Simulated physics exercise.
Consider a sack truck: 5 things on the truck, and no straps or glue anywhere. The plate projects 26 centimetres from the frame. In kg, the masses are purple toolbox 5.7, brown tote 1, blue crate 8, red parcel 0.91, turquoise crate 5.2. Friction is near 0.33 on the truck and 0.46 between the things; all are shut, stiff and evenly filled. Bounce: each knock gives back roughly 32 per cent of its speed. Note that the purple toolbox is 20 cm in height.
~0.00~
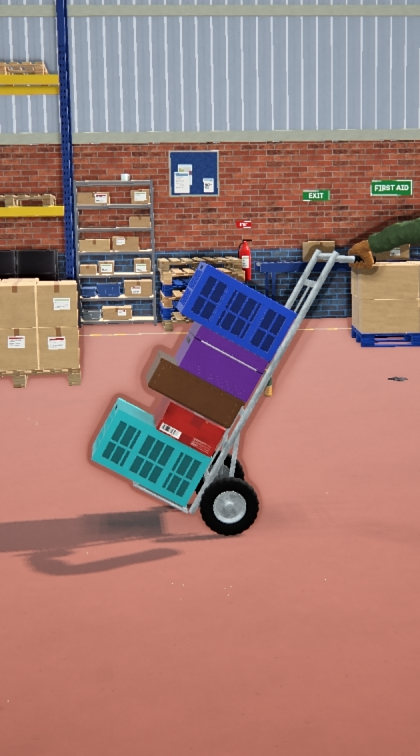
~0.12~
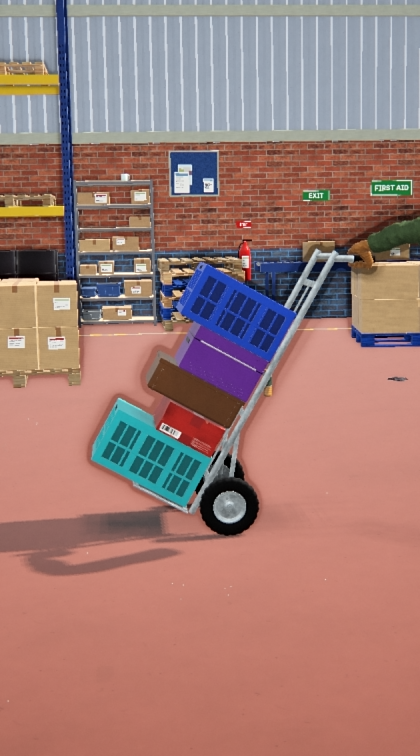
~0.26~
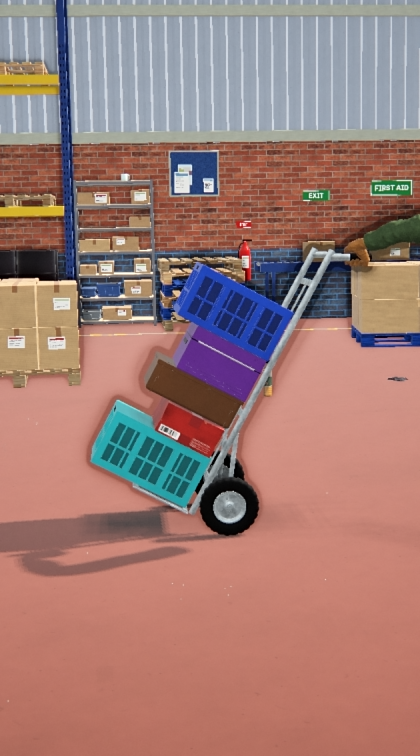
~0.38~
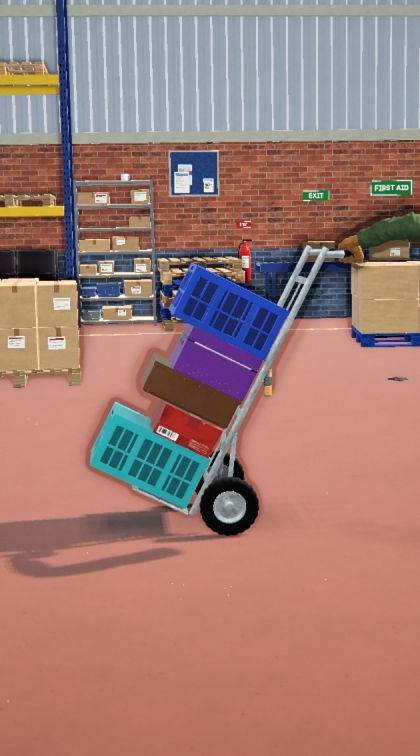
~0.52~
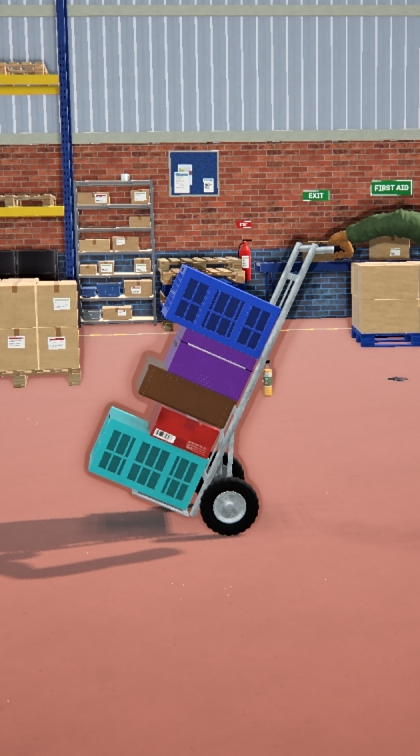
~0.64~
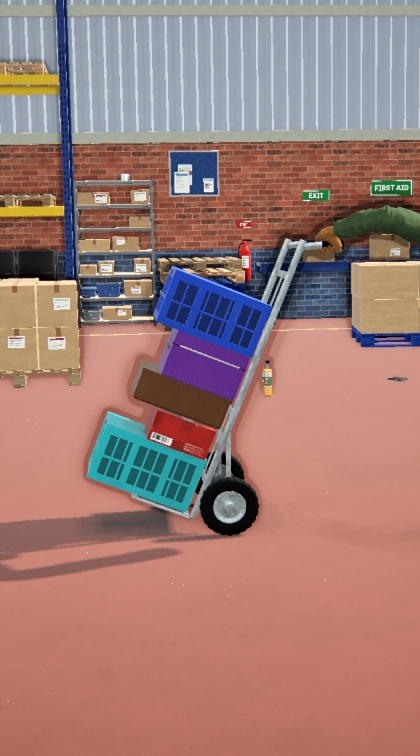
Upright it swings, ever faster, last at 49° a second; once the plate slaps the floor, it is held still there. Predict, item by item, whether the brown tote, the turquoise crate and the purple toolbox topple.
The brown tote does topple. The turquoise crate does not topple. The purple toolbox does topple.
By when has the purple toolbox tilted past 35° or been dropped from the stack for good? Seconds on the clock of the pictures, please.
Answer: Near 2.0 s.
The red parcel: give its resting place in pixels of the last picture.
It ends up at about (158, 449).
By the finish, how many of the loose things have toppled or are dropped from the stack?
3.
After 2.14 s, truck upright; blue crate now dropped from the stack; purple toolbox tipped 53° from how it sat near (75, 394); brown tote tipped 51° from how it sat near (103, 424).
After 2.54 s, truck upright; purple toolbox and brown tote now dropped from the stack; red parcel tipped 40° from how it sat.
At rest (3.7 s), dropped from the stack and tipped over, purple toolbox, brown tote and blue crate; the other 2 in place, give or take 10 cm. Seen from the same camera at the end, turquoise crate near (142, 492).
